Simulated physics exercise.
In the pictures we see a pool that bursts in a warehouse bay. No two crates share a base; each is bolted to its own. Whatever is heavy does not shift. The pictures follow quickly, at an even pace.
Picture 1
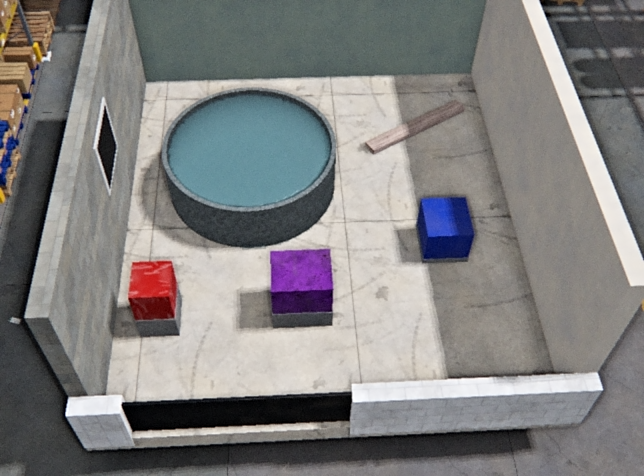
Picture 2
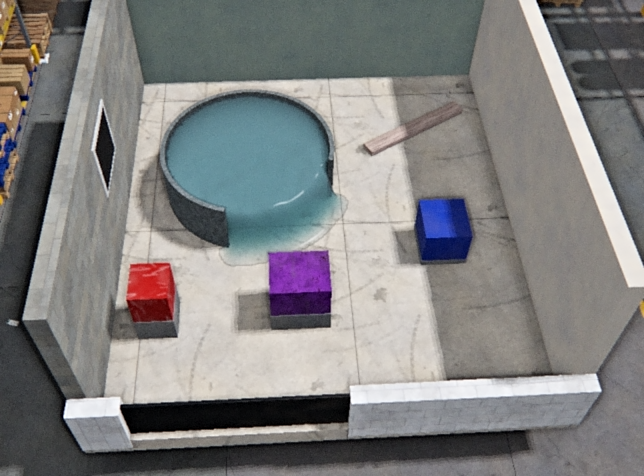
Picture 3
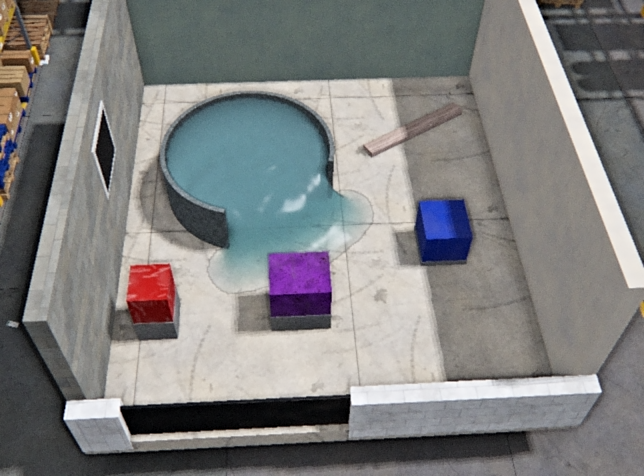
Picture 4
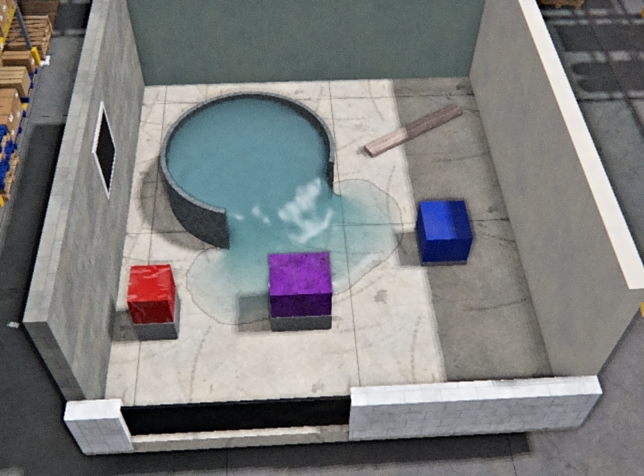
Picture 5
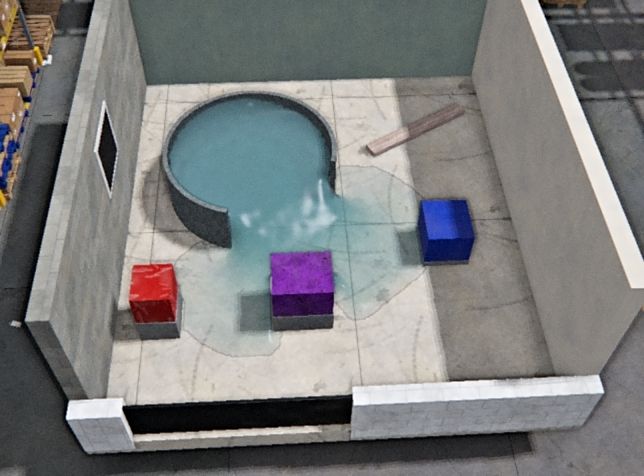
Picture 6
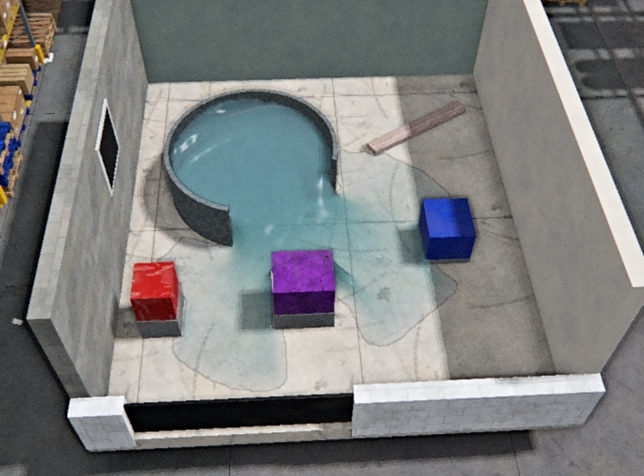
Teal water pouring from a burst round tank, spreading across a pale floor and around a purple block between red and blue ones.
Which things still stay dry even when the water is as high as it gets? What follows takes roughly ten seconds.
The blue crate meets the water; the red crate never meets the water; the purple crate meets the water.
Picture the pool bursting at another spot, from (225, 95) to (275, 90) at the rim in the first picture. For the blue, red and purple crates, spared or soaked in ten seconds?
Result: Blue crate gets overtopped, red crate is left untouched, purple crate is left untouched.
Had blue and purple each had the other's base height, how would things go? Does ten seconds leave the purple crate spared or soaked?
For the purple crate, the answer is that it is drenched.
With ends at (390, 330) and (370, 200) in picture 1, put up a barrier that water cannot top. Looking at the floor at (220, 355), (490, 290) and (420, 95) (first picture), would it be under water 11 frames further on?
As listed: Covered, dry, no water.
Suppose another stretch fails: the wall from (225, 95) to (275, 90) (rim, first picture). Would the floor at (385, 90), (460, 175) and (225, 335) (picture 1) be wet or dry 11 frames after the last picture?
One after the other: Awash, dry, clear.
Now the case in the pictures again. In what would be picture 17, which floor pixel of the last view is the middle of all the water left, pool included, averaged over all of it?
I reckon somewhere around (319, 257).
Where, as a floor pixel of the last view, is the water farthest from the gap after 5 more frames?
Roughly (557, 400).
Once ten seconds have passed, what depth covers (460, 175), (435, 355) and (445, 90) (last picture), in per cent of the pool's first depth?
In order: About 16, 12 and 8 in a hundred.
A moment on, water covers 45 % of the floor; the blue crate water round its plinth, the red crate water round its plinth, the purple crate water round its plinth.
Next, water covers 55 % of the floor; the blue crate water round its plinth, the red crate water round its plinth, the purple crate water round its plinth.
Then, water covers 70 % of the floor; the blue crate water round its plinth, the red crate water round its plinth, the purple crate water round its plinth.
Later, water covers 95 % of the floor; the blue crate water round its plinth, the red crate water round its plinth, the purple crate water round its plinth.
In the end, water covers 100 % of the floor; the blue crate was topped, the red crate stayed above the water, the purple crate was topped.
